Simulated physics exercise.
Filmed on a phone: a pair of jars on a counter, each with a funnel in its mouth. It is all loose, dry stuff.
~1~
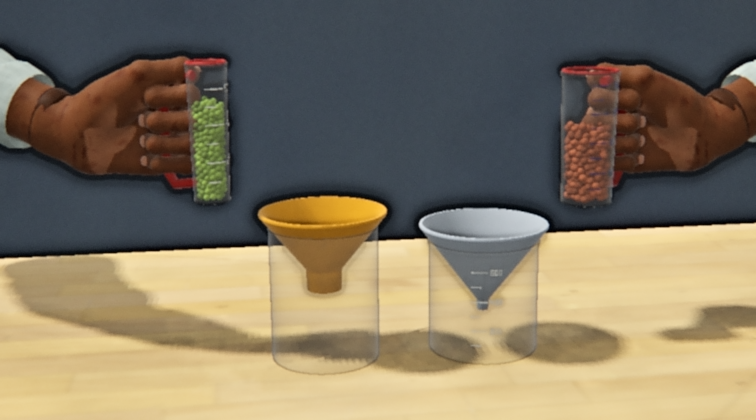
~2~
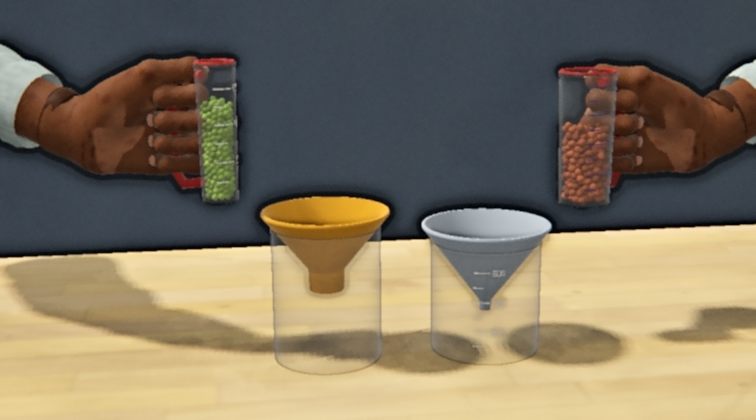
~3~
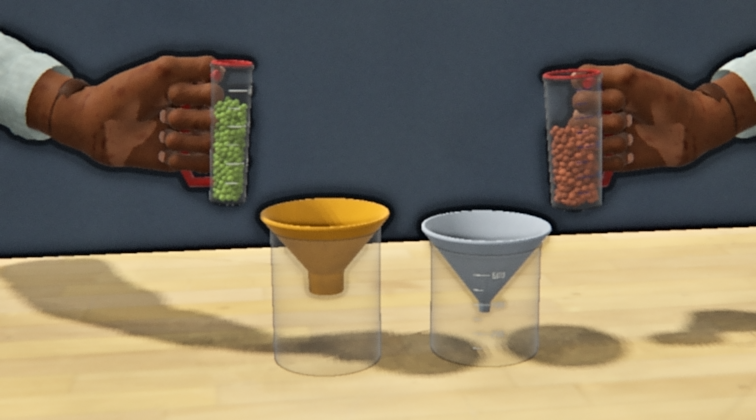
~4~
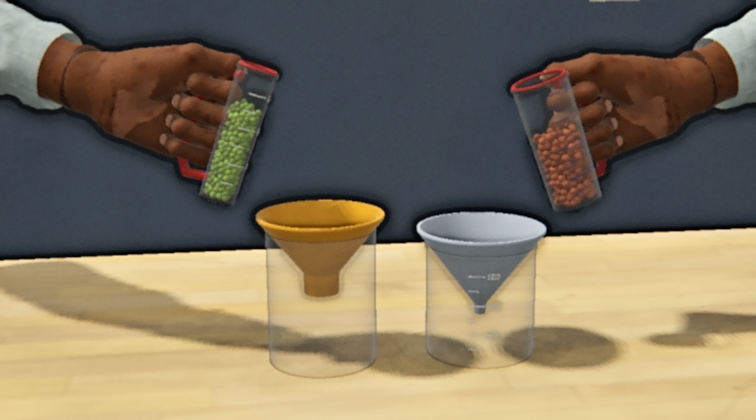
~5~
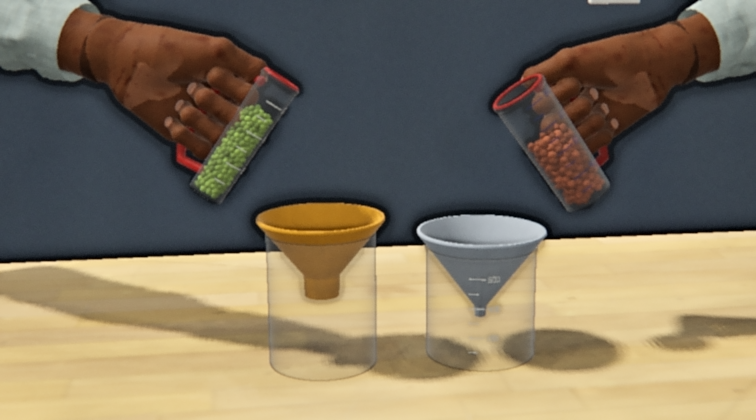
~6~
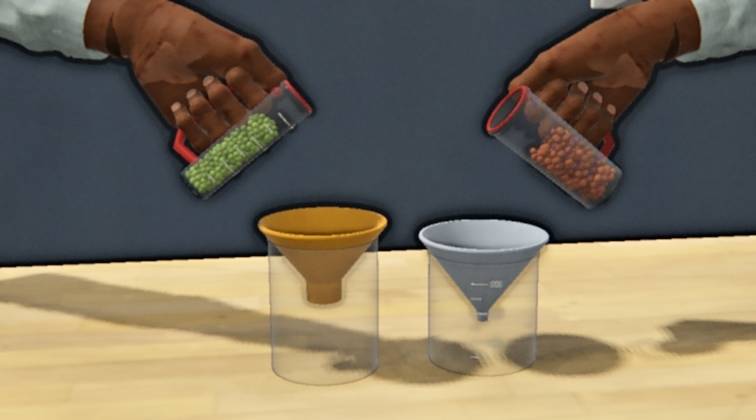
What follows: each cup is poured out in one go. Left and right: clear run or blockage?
The left funnel runs clear and the right funnel gets blocked.
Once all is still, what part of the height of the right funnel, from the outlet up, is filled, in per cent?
It comes to 80 per cent or so.
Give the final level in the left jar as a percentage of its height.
It comes to 10 per cent or so.
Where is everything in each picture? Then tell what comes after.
In the first picture, left funnel at (323, 221), outlet at (325, 289), about 5 pieces wide; left cup at (209, 132), holding dried peas; right funnel at (484, 233), outlet at (483, 309), narrower than one piece; right cup at (588, 137), holding clay pellets.
In the second picture, left cup at (218, 132), upright; right cup at (586, 138), upright.
In the third picture, left cup at (230, 133), tipped 4°; right cup at (575, 140), tipped 4°.
In the fourth picture, left cup at (237, 134), tipped 20°; right cup at (558, 142), tipped 20°.
In the fifth picture, left cup at (243, 137), tipped 35°; right cup at (554, 145), tipped 35°.
In the sixth picture, left funnel at (323, 232), outlet at (324, 299); left cup at (246, 141), tipped 51°; right funnel at (484, 245), outlet at (482, 320); right cup at (556, 149), tipped 51°.
Then, 0.25 s after the last picture, left, all still in the cup; right, all still in the cup.
Then, 0.57 s after the last picture, left, all still in the cup; right, all still in the cup.
Then, 0.91 s after the last picture, left, nearly all still in the cup, a small part in or over the funnel; right, nearly all still in the cup, a stray few in or over the funnel.
At rest, left, all down in the jar; right, all stuck in the funnel, none down in the jar.
